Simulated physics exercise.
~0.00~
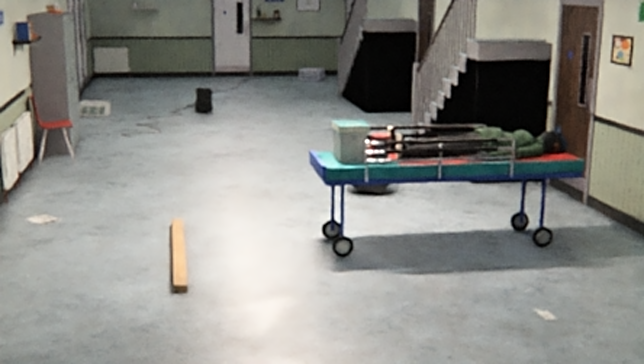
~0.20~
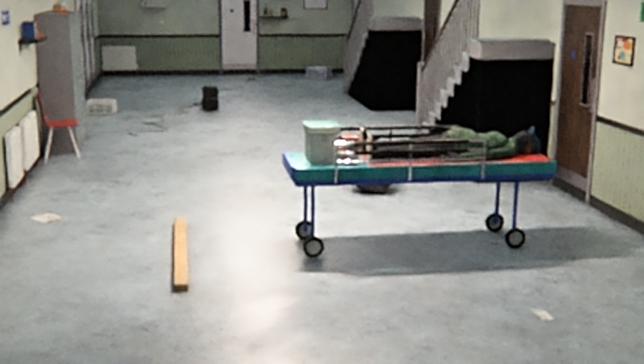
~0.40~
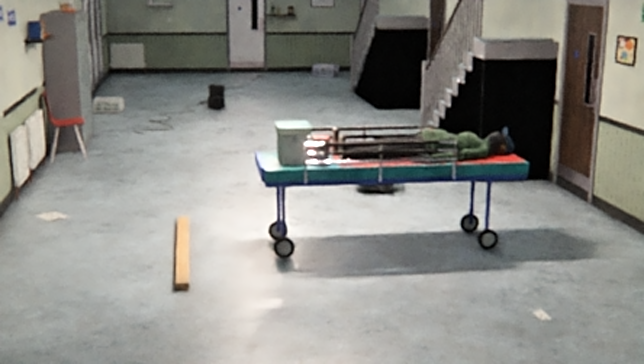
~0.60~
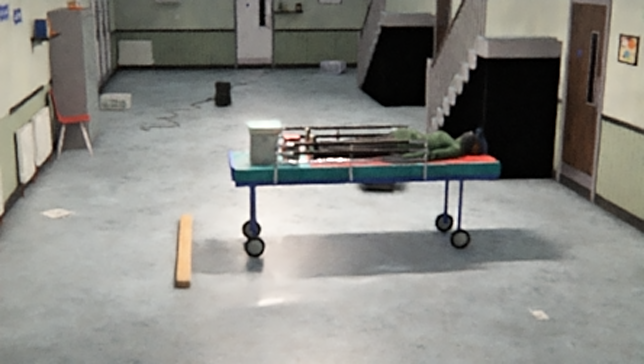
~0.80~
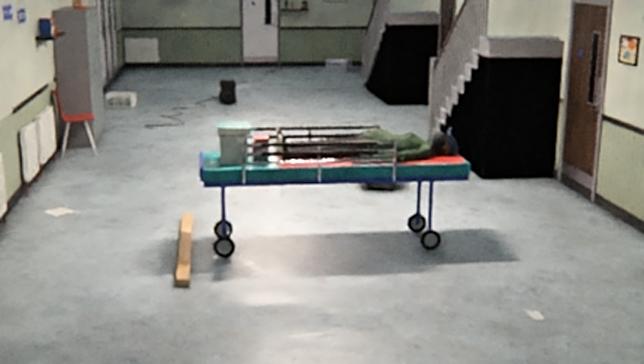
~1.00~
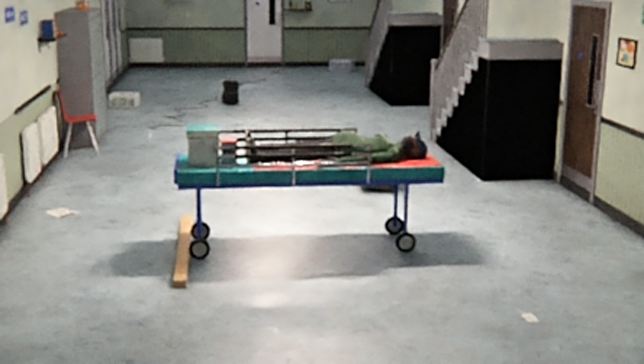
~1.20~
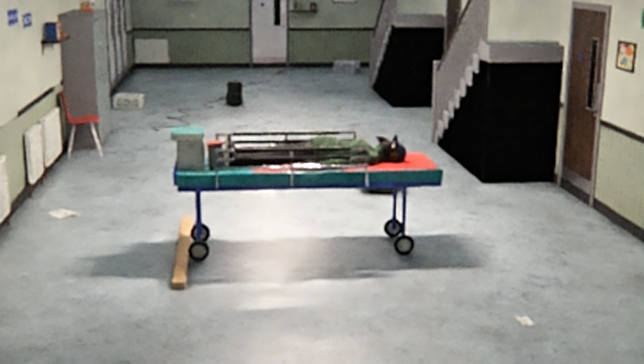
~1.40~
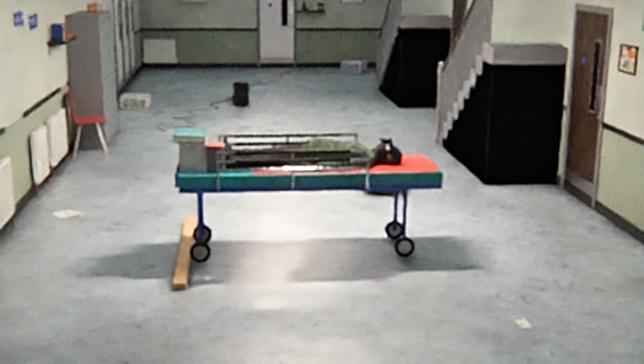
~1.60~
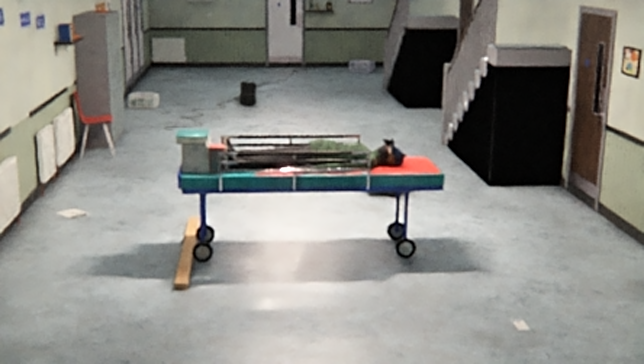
A wheeled trolley with a blue-green and red top rolls left across the grey floor of a pale-walled hall, seen from slightly above and side-on. A limp figure in dark green lies on it with the head to the right, beside long dark rails and behind a pale greenish box at the left end. Grey stairs with black sides stand behind, and a red stool sits at the far left. The trolley nears a wooden bar on the floor, and its left wheels stop there without tipping. The figure shifts slightly left, then everything rests, with the box still aboard.
